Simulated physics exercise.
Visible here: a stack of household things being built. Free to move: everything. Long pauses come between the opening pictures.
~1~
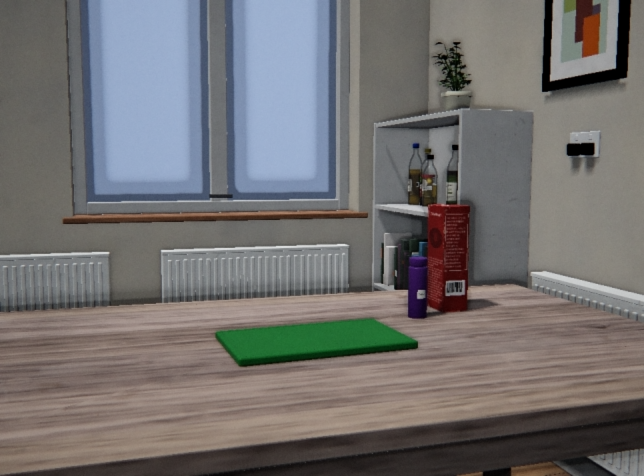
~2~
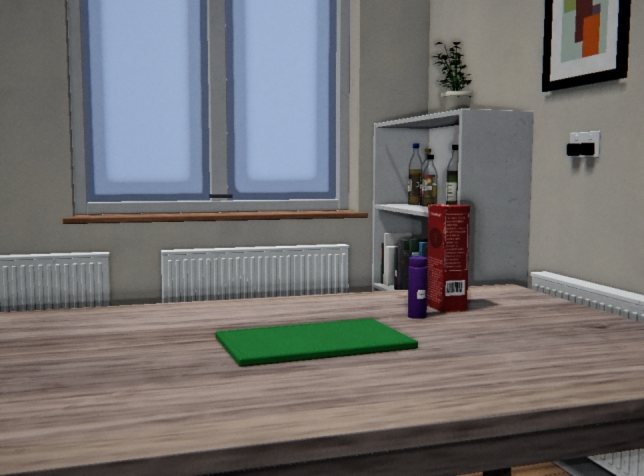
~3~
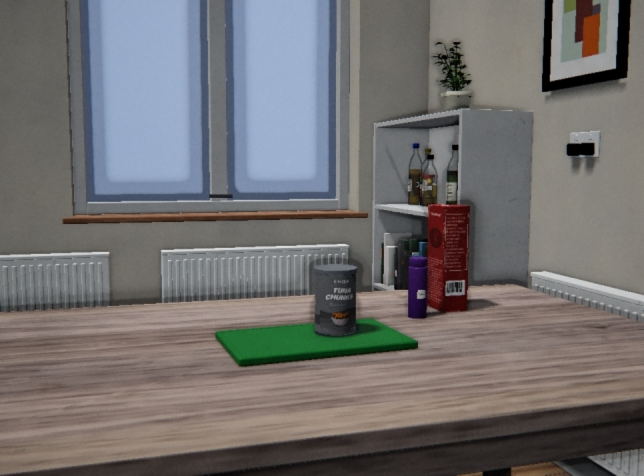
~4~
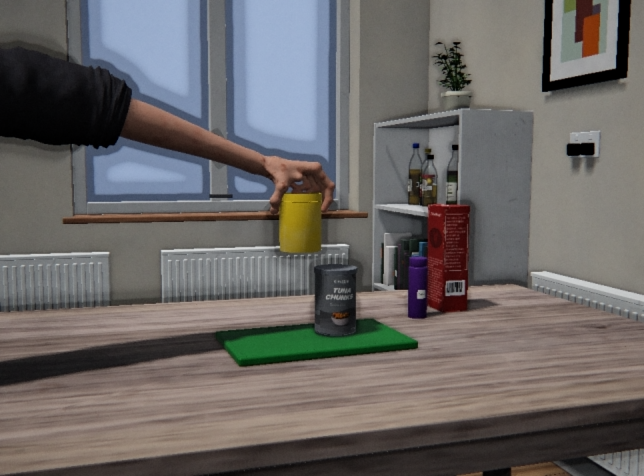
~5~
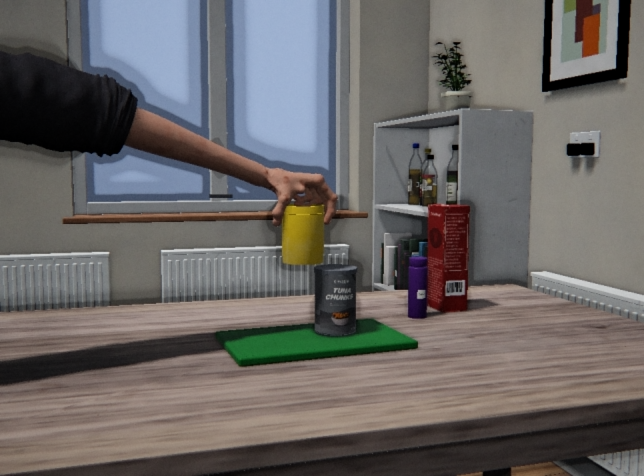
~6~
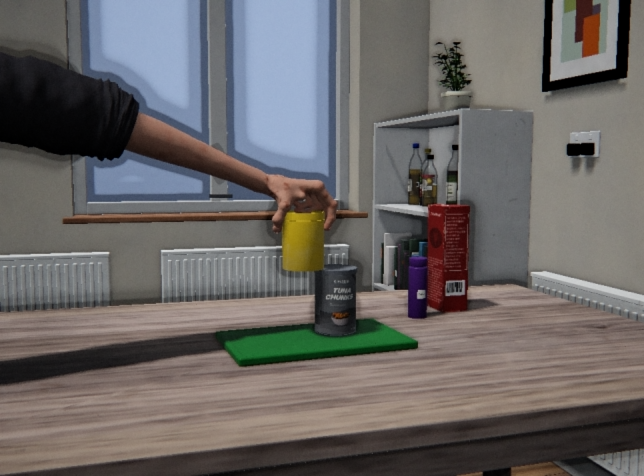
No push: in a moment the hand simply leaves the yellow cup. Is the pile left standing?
The pile is unstable.
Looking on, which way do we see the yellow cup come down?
Pretty clearly in the leftward direction.
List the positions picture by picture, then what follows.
In the first frame, the last thing is not in view yet; purple shaker (418, 287).
In the second frame, the last thing is not in view yet; red carton (448, 257).
In the third frame, the last thing is not in view yet; purple shaker (418, 287).
The fourth frame shows on its way; yellow cup (300, 222); red carton (448, 257).
The fifth frame shows on its way; yellow cup (303, 234); purple shaker (418, 287).
The sixth frame shows in place under the hand; yellow cup (303, 240); red carton (448, 257).
Then, 0.30 s past the last view, yellow cup now fallen.
Then, 0.40 s past the last view, things are still on the move.
Finally, fallen, yellow cup; the other 4 still in place. Final places as the last picture's camera would see them, yellow cup near (264, 316). The pile loses its balance.
